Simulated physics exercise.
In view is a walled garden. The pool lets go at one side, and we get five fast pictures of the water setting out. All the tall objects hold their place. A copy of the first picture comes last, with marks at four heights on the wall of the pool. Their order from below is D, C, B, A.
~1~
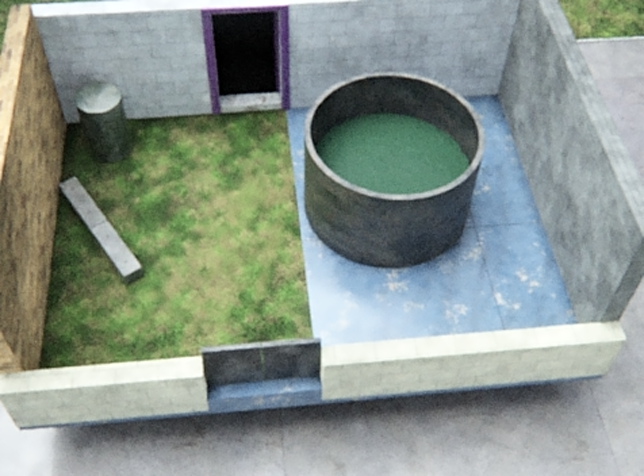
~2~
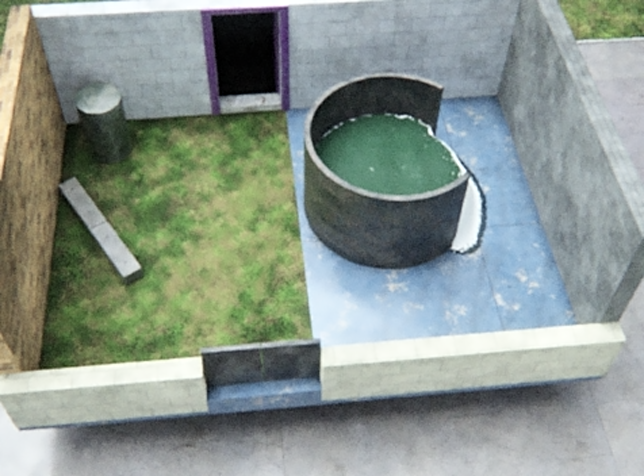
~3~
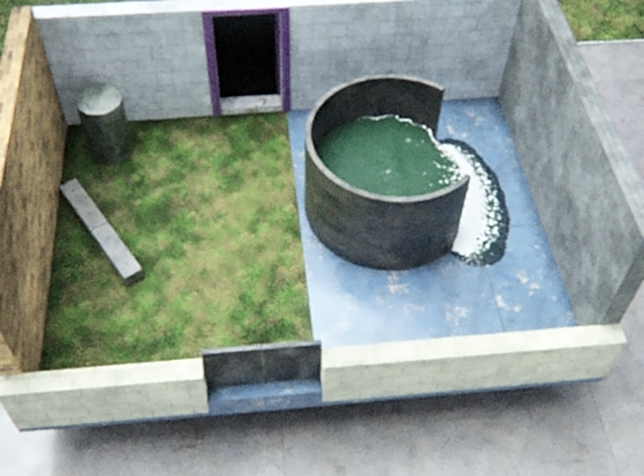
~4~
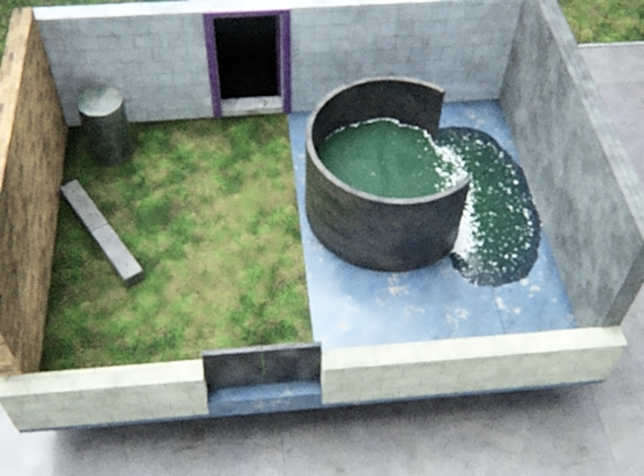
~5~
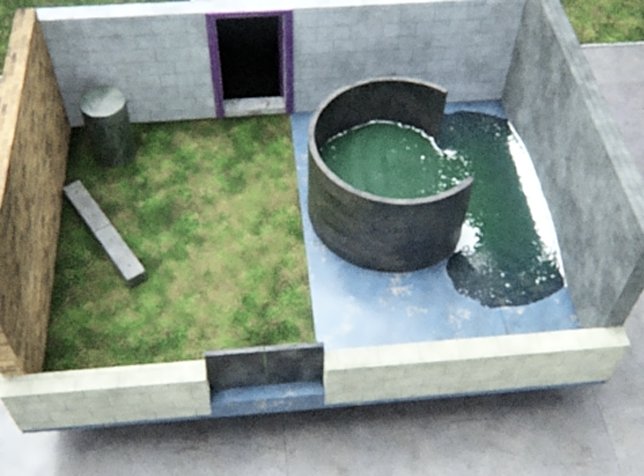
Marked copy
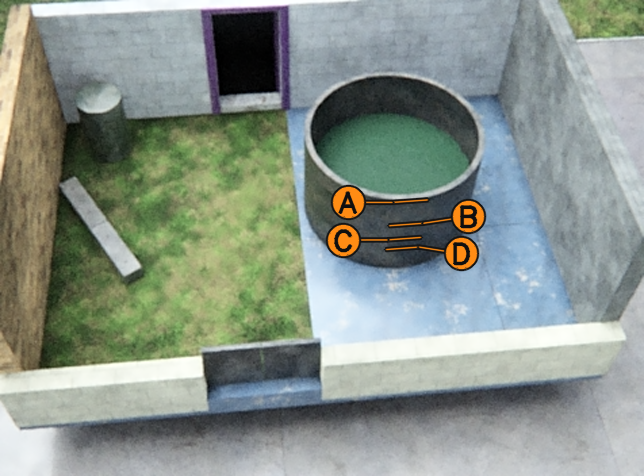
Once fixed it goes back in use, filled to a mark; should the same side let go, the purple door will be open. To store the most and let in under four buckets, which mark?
That is line B.
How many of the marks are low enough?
Three of the four.
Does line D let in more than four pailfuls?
No, not at all.
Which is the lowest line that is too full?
It is A.
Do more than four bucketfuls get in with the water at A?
Yes.
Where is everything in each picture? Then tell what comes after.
In the first frame, water in the pool at rest, its middle at (390, 169); foot of the purple doorway at (251, 111); shut gate at (262, 349).
In the second frame, 2 % of the ground under water, visible out to (460, 249).
In the third frame, 5 % of the ground under water, visible out to (487, 260).
In the fourth frame, 10 % of the ground under water, visible out to (523, 271).
In the fifth frame, 15 % of the ground under water, visible out to (508, 123).
In orange, A at (410, 201); B at (406, 224); C at (404, 238); D at (402, 248); from the bottom up D, C, B, A.
With A, about 8 bucketfuls get in.
With B, a splash gets over, under a bucket.
With C, nothing gets over.
With D, nothing gets over.
